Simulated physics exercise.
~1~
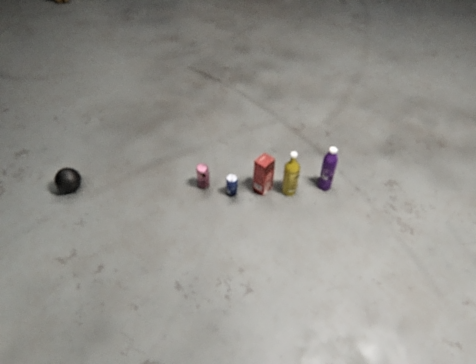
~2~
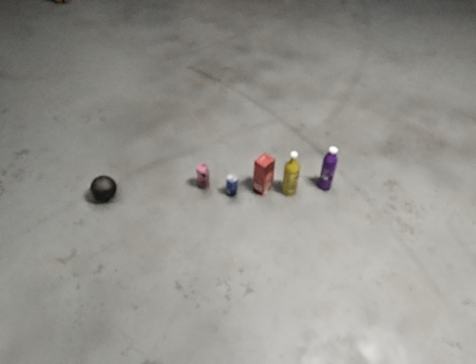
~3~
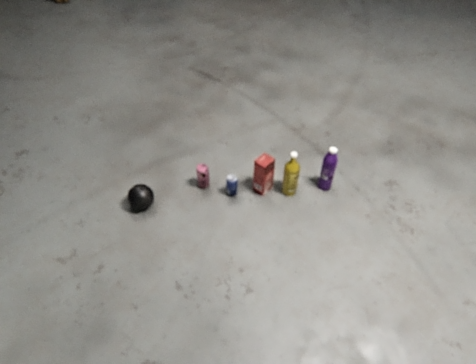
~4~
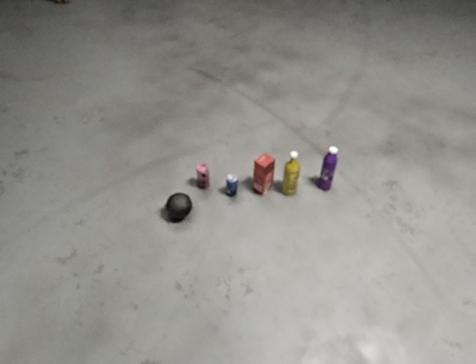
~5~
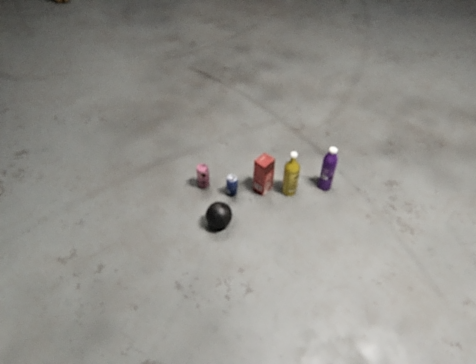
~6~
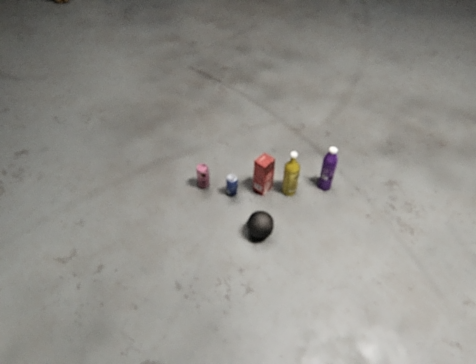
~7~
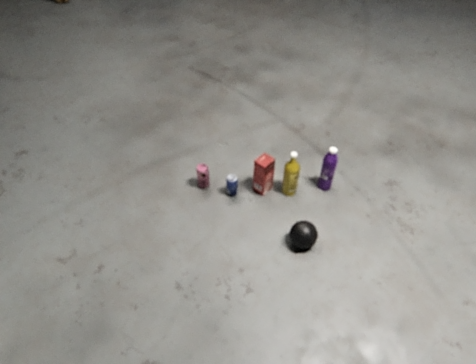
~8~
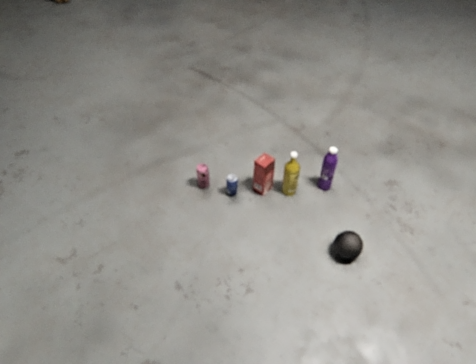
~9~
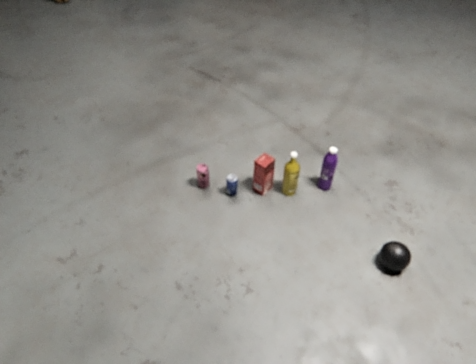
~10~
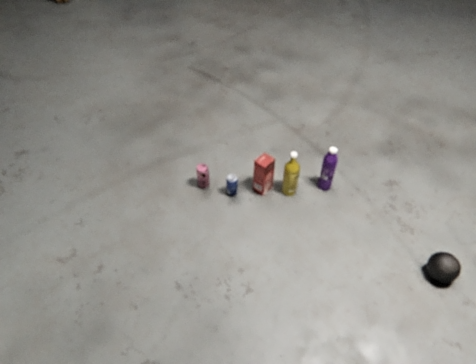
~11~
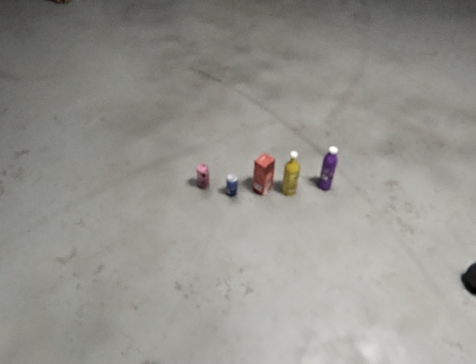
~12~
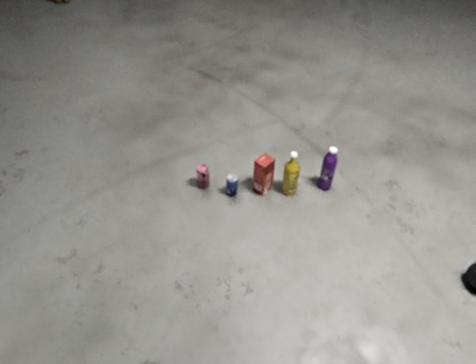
We see a black ball roll from the left across a grey floor, passing in front of two small cans, a red carton, a yellow bottle and a purple bottle without touching them, then stop partly out of view at the right edge, with all five items still standing.
